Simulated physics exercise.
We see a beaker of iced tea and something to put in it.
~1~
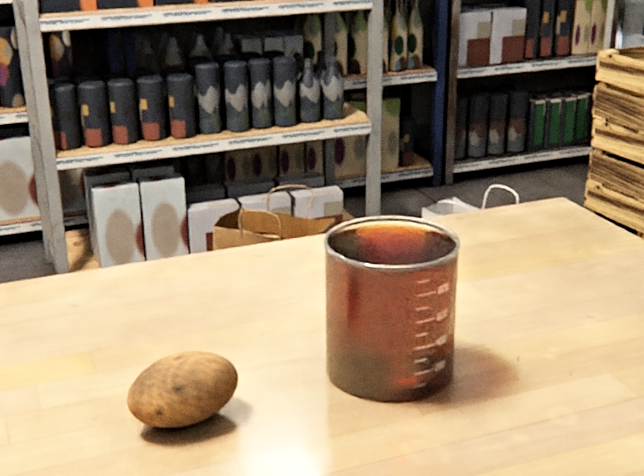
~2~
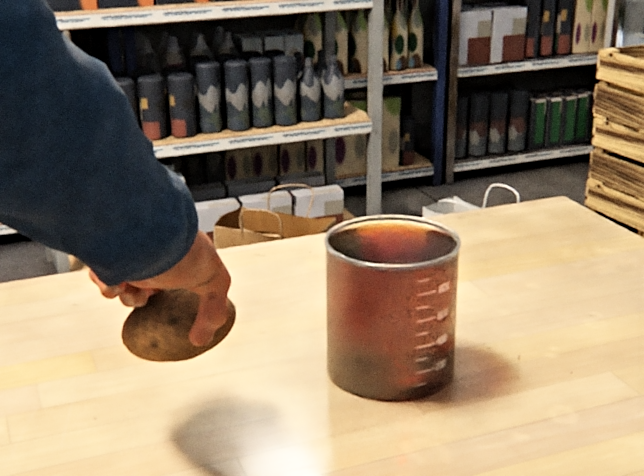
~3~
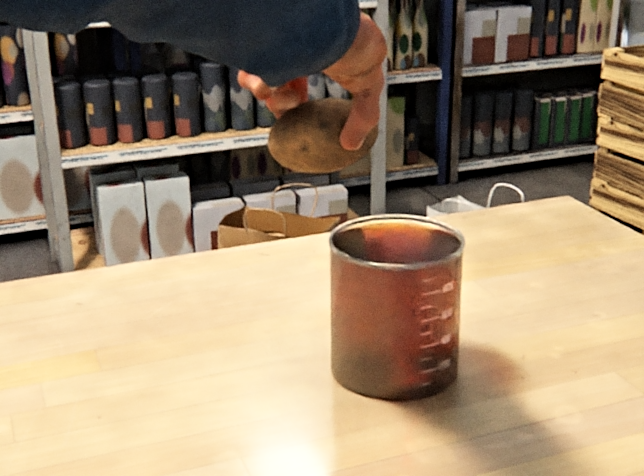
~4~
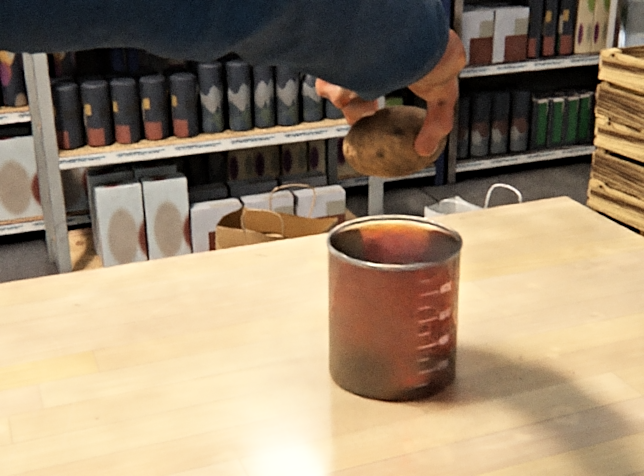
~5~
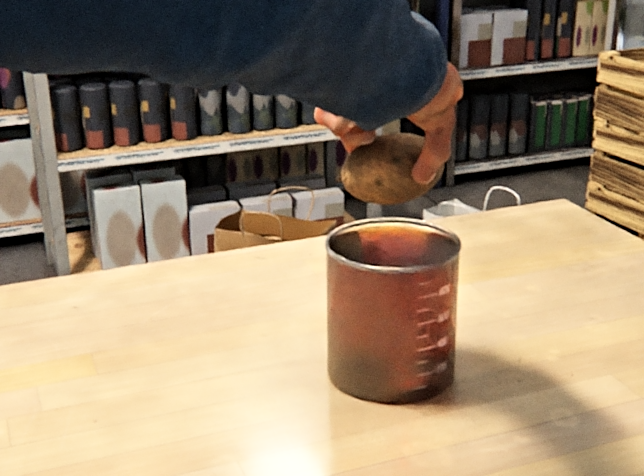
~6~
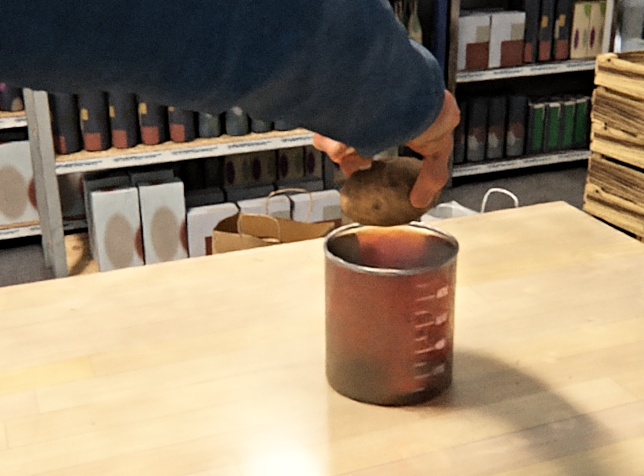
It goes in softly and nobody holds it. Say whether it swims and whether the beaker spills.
The thing sinks; the beaker runs over.
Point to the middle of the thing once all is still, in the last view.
At about (389, 341).
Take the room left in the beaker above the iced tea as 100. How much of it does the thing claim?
Some 320 per cent.
Next, the potato enters the iced tea; the beaker is full to the brim; it has run over.
After that, the potato goes on down; the beaker is full to the brim; it has run over.
Finally, the potato has sunk; the beaker is full to the brim; it has run over.
